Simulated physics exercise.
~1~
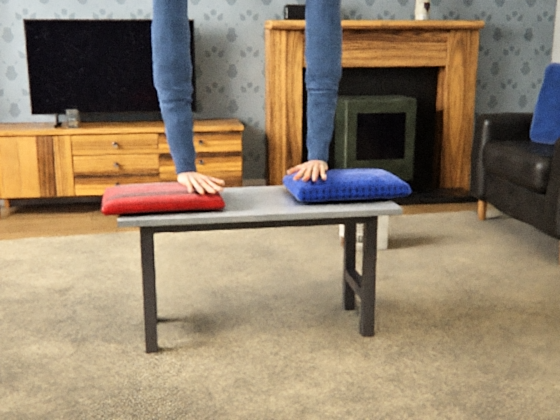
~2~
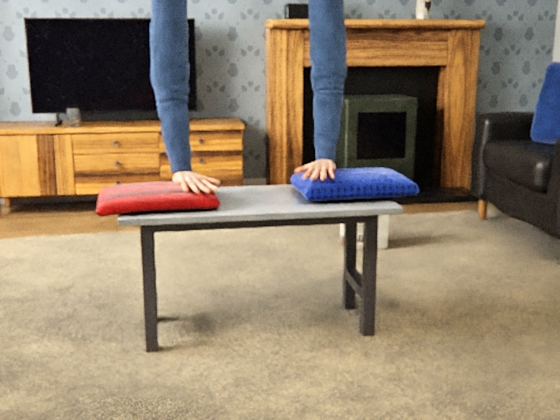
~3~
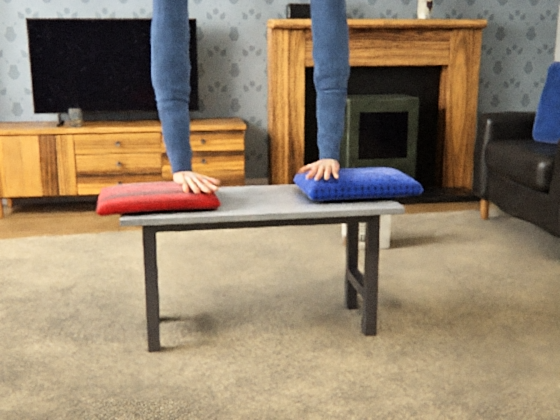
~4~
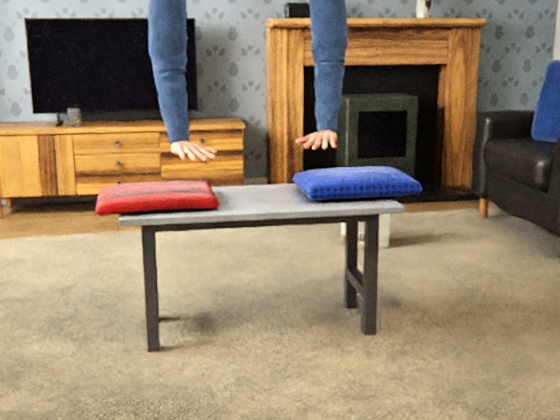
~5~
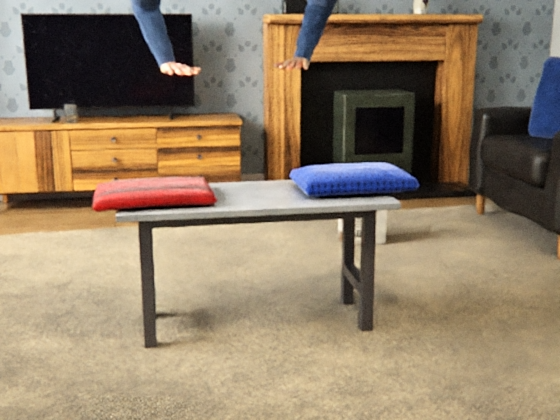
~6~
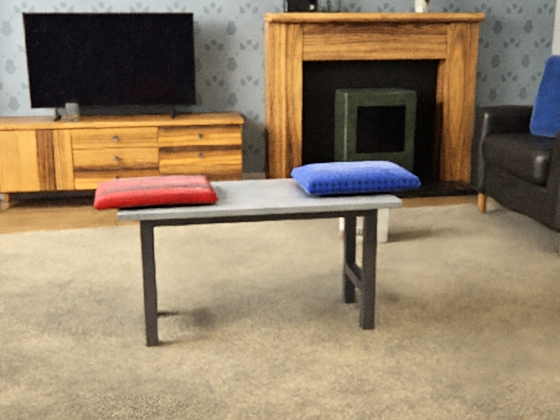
In a living room, two hands press red and blue cushions apart, then lift, leaving both resting.
